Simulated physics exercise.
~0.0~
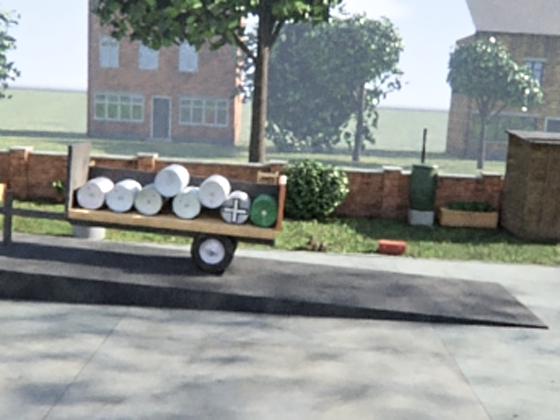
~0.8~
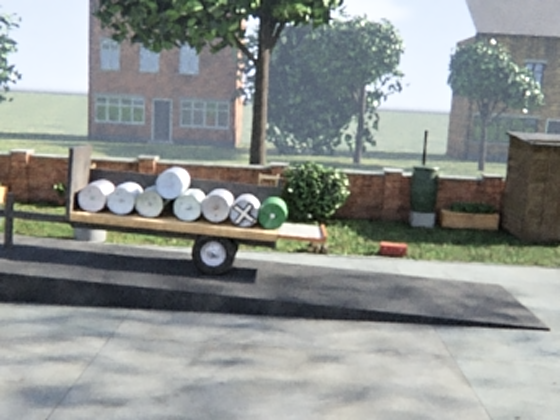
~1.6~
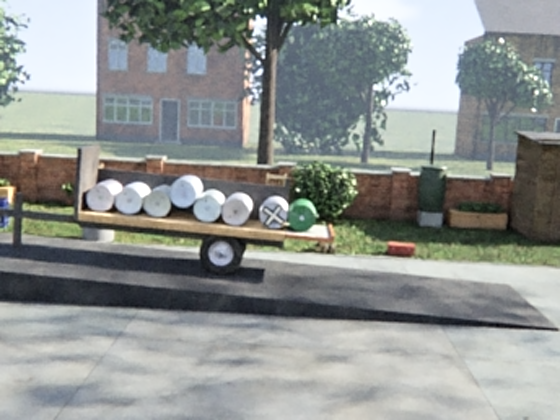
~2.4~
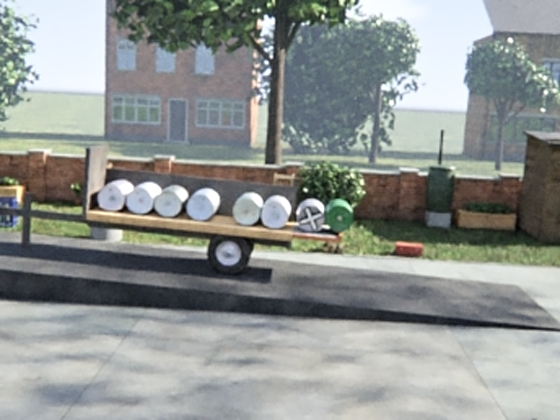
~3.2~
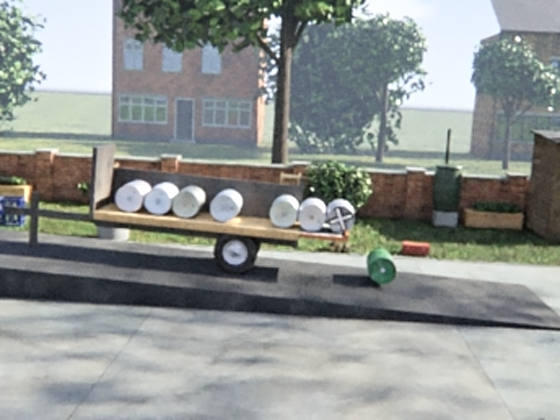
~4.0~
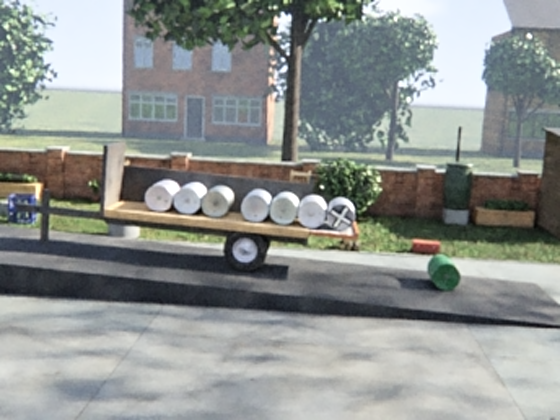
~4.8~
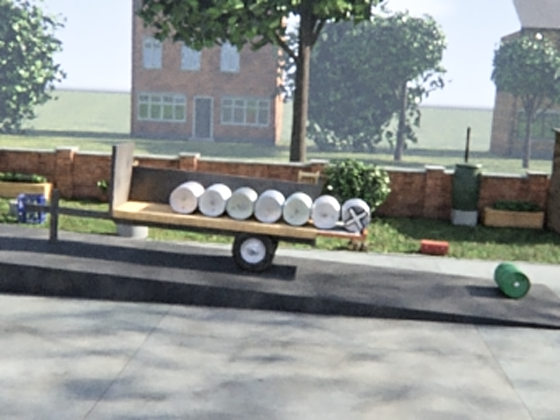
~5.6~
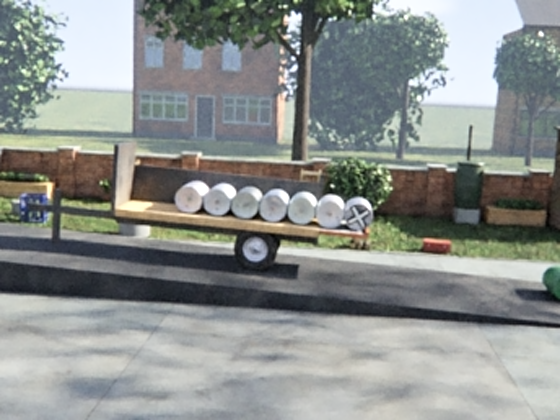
A green keg rolls right off the lowered tailgate and away down the dark slope.
